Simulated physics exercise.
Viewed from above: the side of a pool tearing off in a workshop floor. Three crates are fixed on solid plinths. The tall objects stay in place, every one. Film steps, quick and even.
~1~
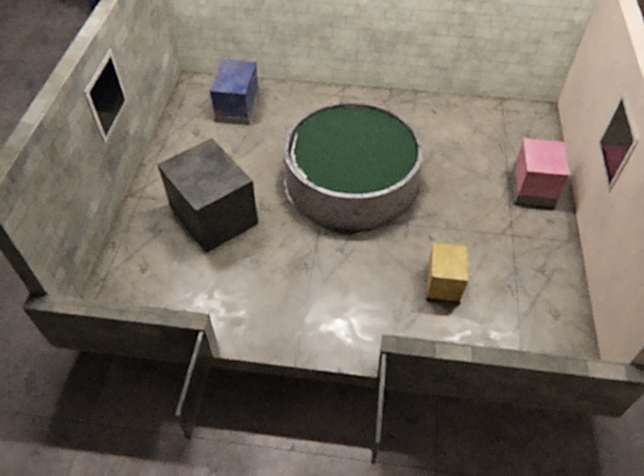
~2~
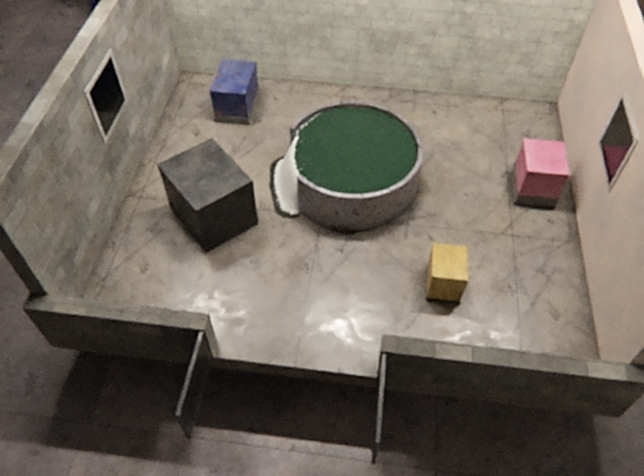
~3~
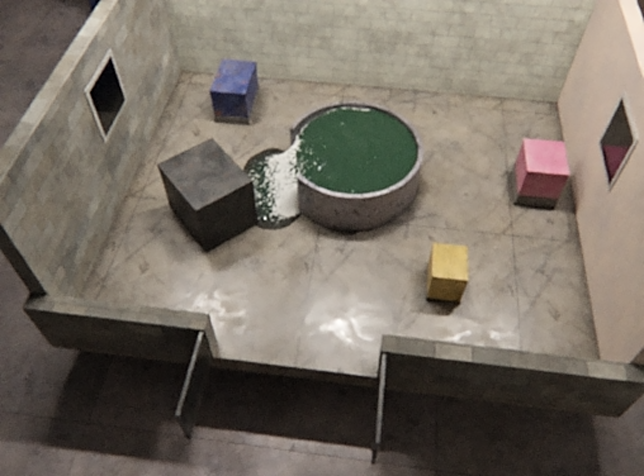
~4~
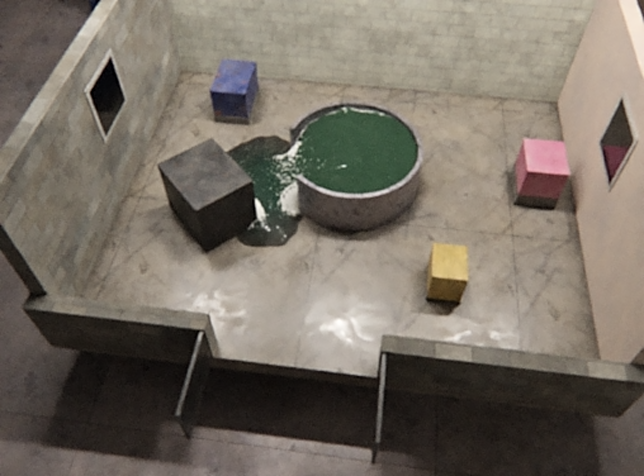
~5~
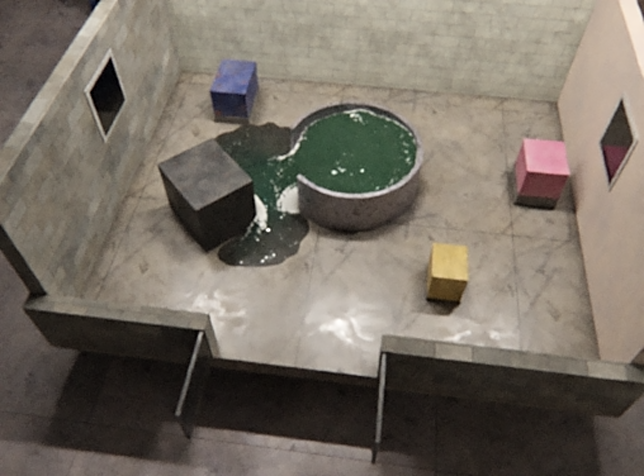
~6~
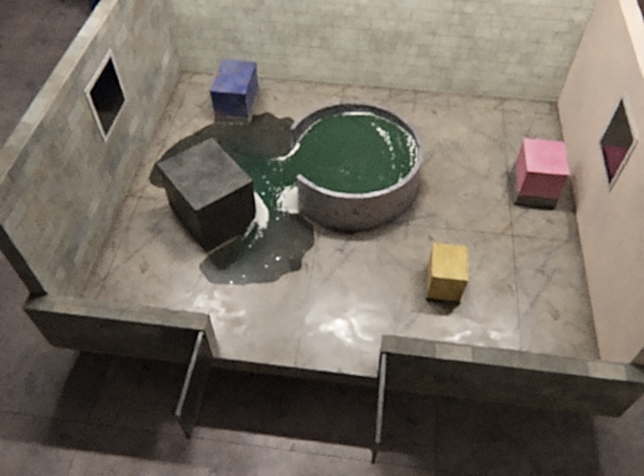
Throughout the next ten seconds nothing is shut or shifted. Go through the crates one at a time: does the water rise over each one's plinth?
As I see it, the yellow crate is caught. The pink crate is missed. The blue crate is caught.
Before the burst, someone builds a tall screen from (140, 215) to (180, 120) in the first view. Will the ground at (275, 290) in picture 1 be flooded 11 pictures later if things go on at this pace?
By then the spot is wetted.
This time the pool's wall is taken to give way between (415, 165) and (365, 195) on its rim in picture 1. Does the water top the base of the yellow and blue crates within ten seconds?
As I see it, yellow is doused and blue stays clear.
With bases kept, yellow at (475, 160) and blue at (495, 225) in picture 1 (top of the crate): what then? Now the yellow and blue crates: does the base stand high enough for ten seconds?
Outcome - yellow crate is flooded, blue crate is not reached.
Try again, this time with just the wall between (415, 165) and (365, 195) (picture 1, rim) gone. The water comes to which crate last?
Answer: The crate marked blue.
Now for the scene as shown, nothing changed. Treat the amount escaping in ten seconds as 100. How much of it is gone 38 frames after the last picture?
My estimate is roughly 70 percent.
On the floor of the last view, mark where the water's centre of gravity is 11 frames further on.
I'd say near (277, 171).
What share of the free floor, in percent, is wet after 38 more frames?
It should be close to 75 %.
A moment on, water covers 20 % of the floor; the yellow crate not reached, the pink crate not reached, the blue crate water round its plinth.
Next, water covers 35 % of the floor; the yellow crate not reached, the pink crate not reached, the blue crate water round its plinth.
Then, water covers 55 % of the floor; the yellow crate water round its plinth, the pink crate not reached, the blue crate water round its plinth.
Later, water covers 75 % of the floor; the yellow crate water round its plinth, the pink crate water round its plinth, the blue crate water round its plinth.
In the end, water covers 100 % of the floor; the yellow crate was topped, the pink crate stayed above the water, the blue crate was topped.
